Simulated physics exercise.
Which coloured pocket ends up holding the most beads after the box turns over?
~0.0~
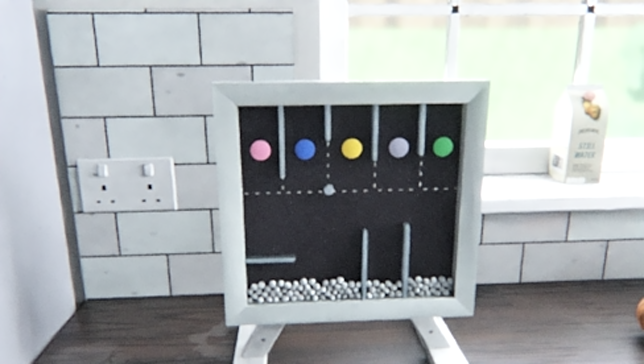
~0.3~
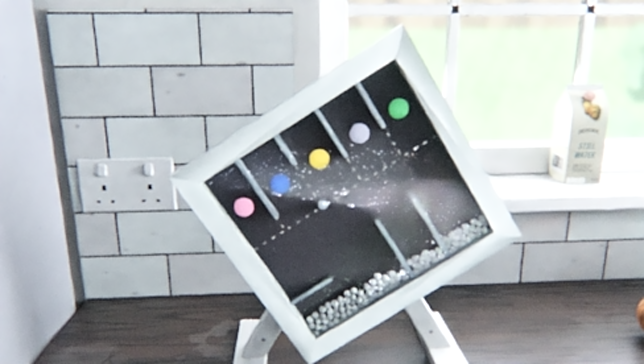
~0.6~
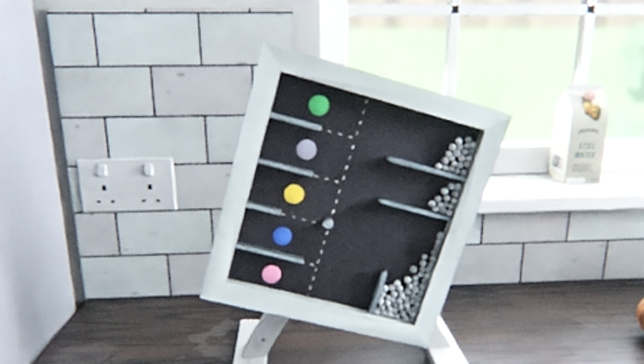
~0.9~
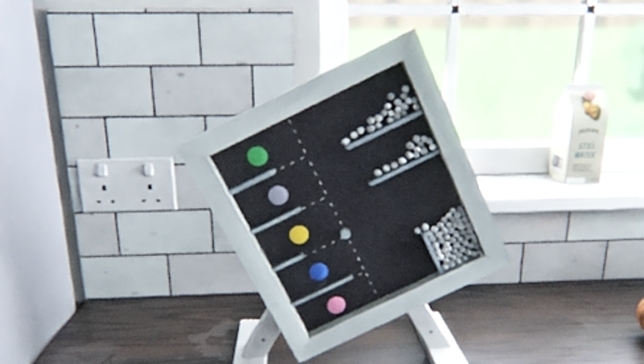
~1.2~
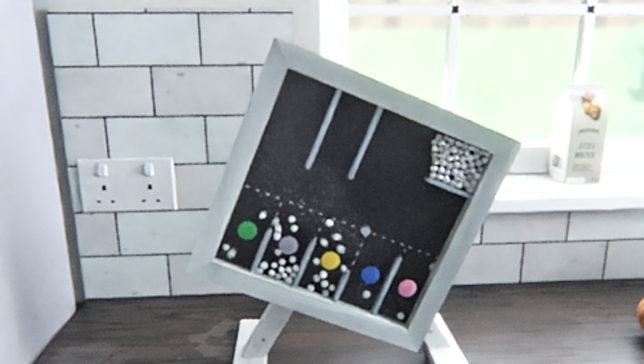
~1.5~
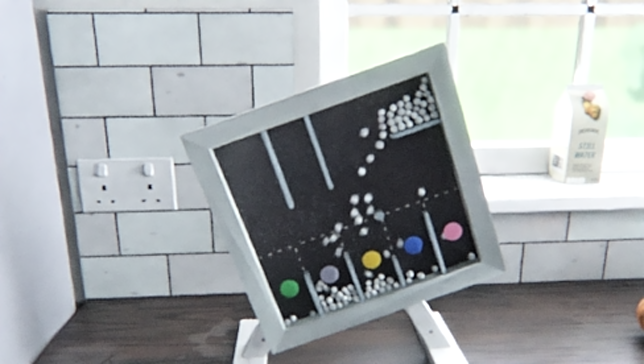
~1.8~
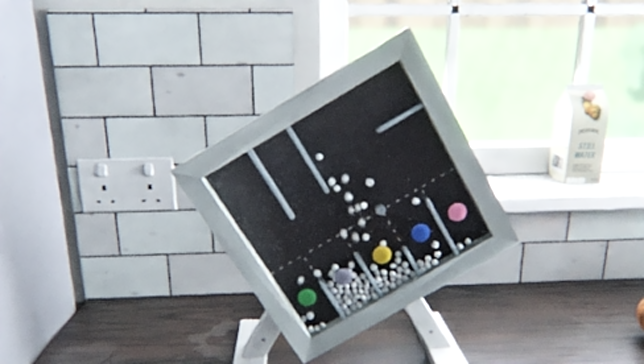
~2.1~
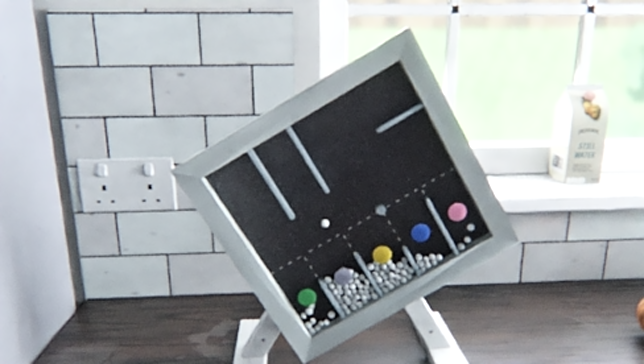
The pocket marked with the grey sticker ends up with the most beads.
A framed puzzle box turns anticlockwise until tilted upside down, spilling white beads into its coloured pockets.
